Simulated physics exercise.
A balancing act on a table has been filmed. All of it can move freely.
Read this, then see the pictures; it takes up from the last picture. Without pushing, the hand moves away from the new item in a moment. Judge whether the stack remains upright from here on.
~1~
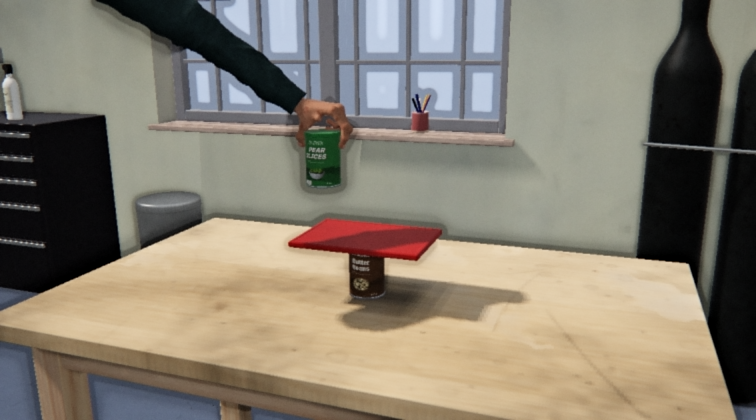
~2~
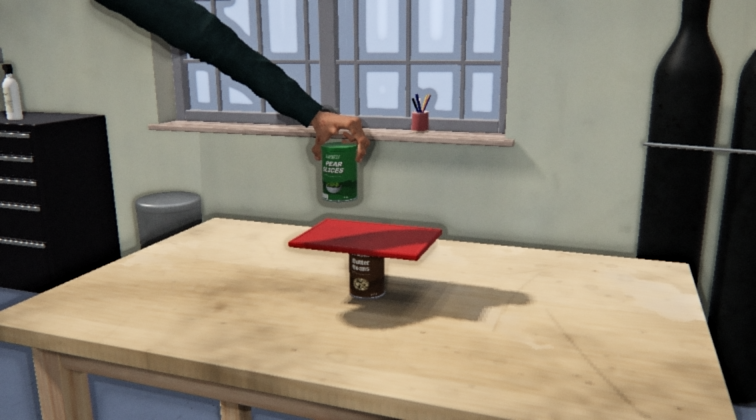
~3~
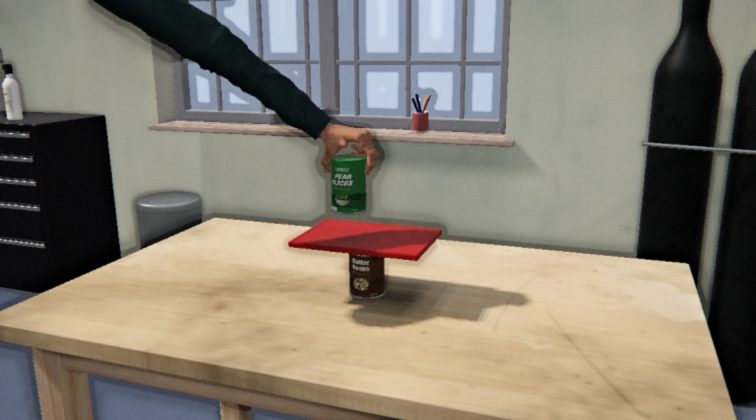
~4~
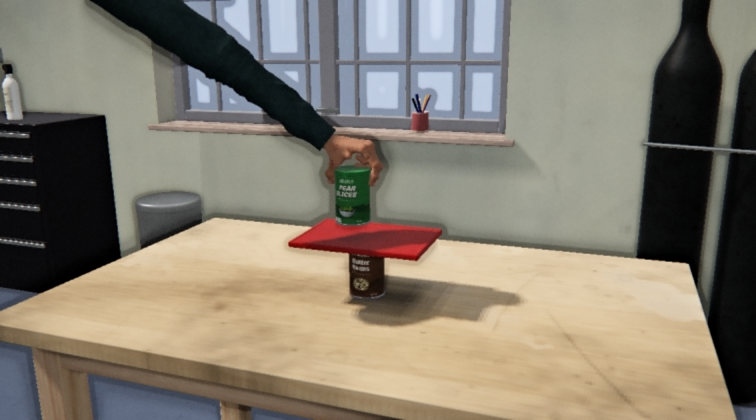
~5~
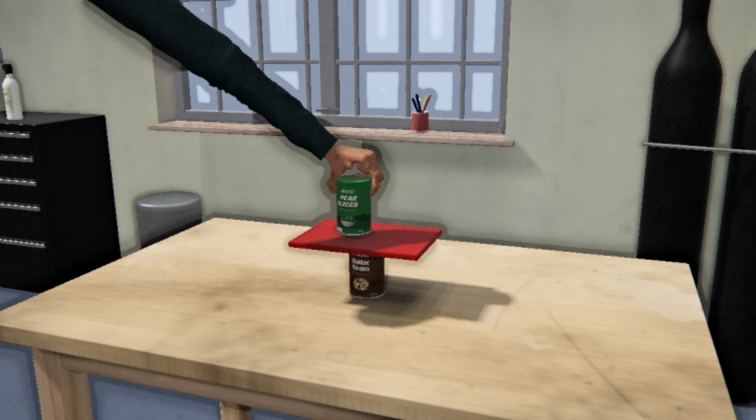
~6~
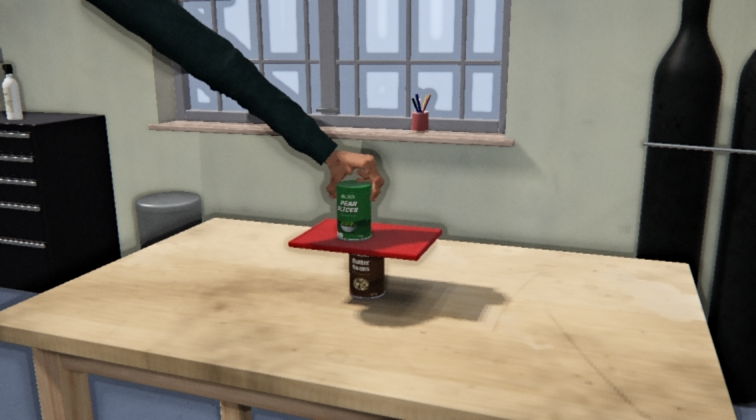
My guess is it stays in place.
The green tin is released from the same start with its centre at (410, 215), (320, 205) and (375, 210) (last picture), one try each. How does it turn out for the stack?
Case 1: Collapse; case 2: Collapse; case 3: Stable.
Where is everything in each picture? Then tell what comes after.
In the first frame, still above its spot; green tin (323, 158); brown tin (367, 267).
In the second frame, still above its spot; green tin (340, 172); brown tin (367, 267).
In the third frame, still above its spot; green tin (349, 184); brown tin (367, 267).
In the fourth frame, still above its spot; green tin (352, 195); brown tin (367, 267).
In the fifth frame, still above its spot; green tin (354, 205); brown tin (367, 267).
In the sixth frame, in place under the hand; green tin (354, 210); brown tin (367, 267).
Then, 0.20 s after the last picture, nothing has stirred.
Then, 0.40 s after the last picture, green tin resting near (354, 210).
At rest, all 3 in place. Seen from the same camera at the end, green tin near (354, 210). The stack holds.
